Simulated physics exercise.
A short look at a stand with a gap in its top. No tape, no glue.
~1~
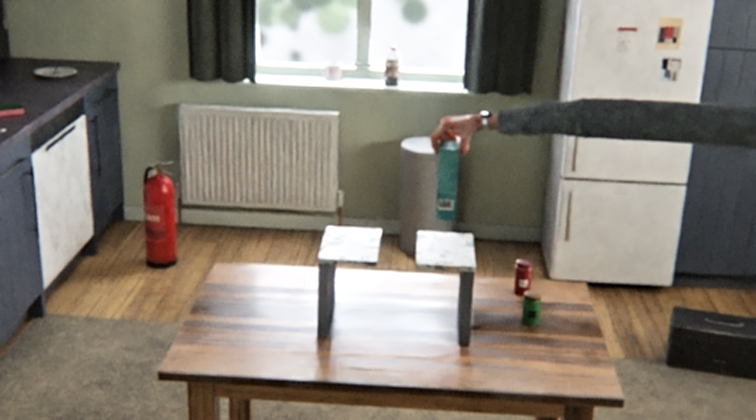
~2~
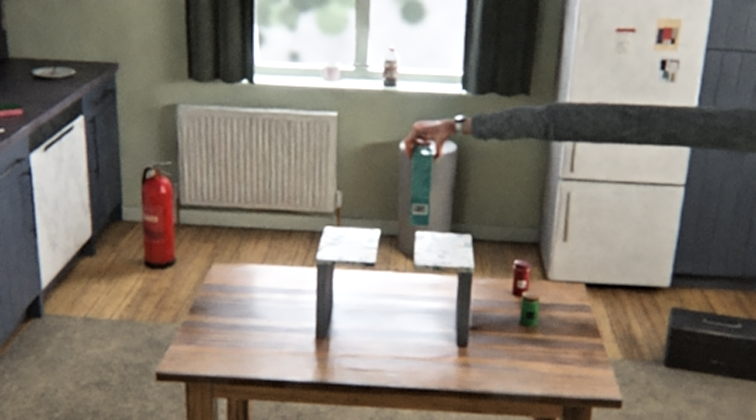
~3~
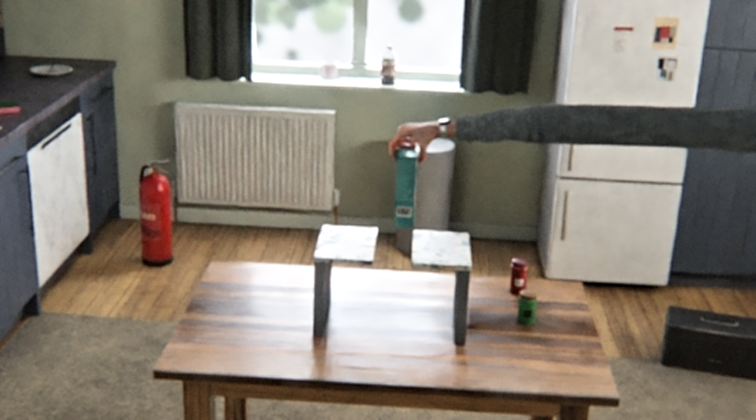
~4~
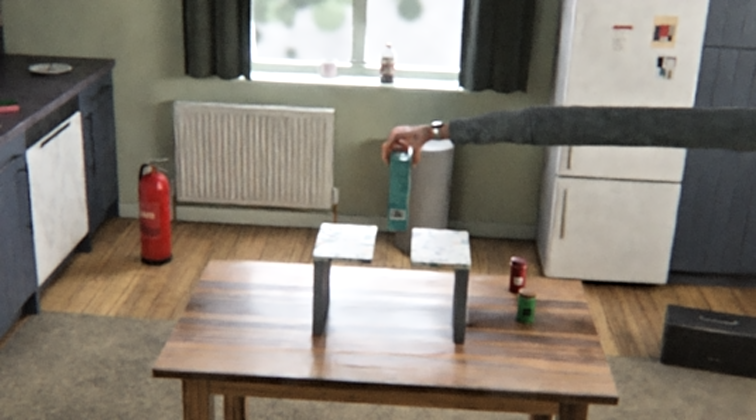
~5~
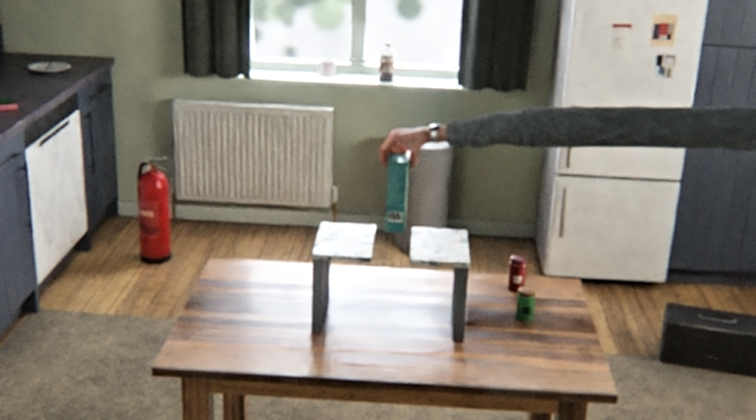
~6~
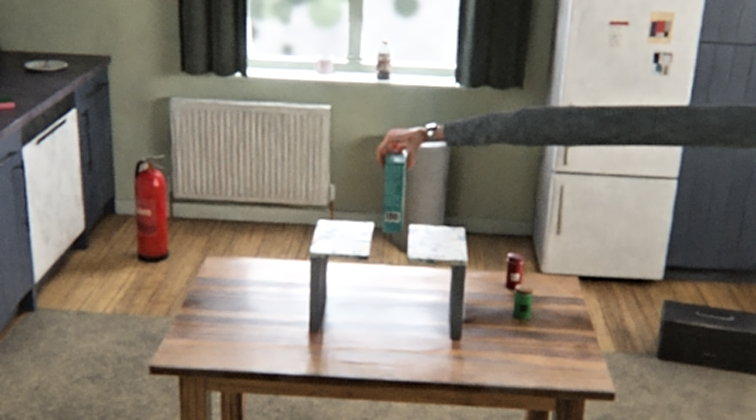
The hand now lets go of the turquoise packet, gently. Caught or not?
Here the packet drops through.
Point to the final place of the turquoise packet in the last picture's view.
Near (390, 284).
Then, 0.32 s on from there, turquoise packet shifted well along near (391, 270).
Then, 0.66 s on from there, turquoise packet shifted well along near (390, 284).
In the end, moved from the start, turquoise packet; the other 2 unmoved. At the end, from the last picture's camera, turquoise packet near (390, 284). The packet goes down the gap.
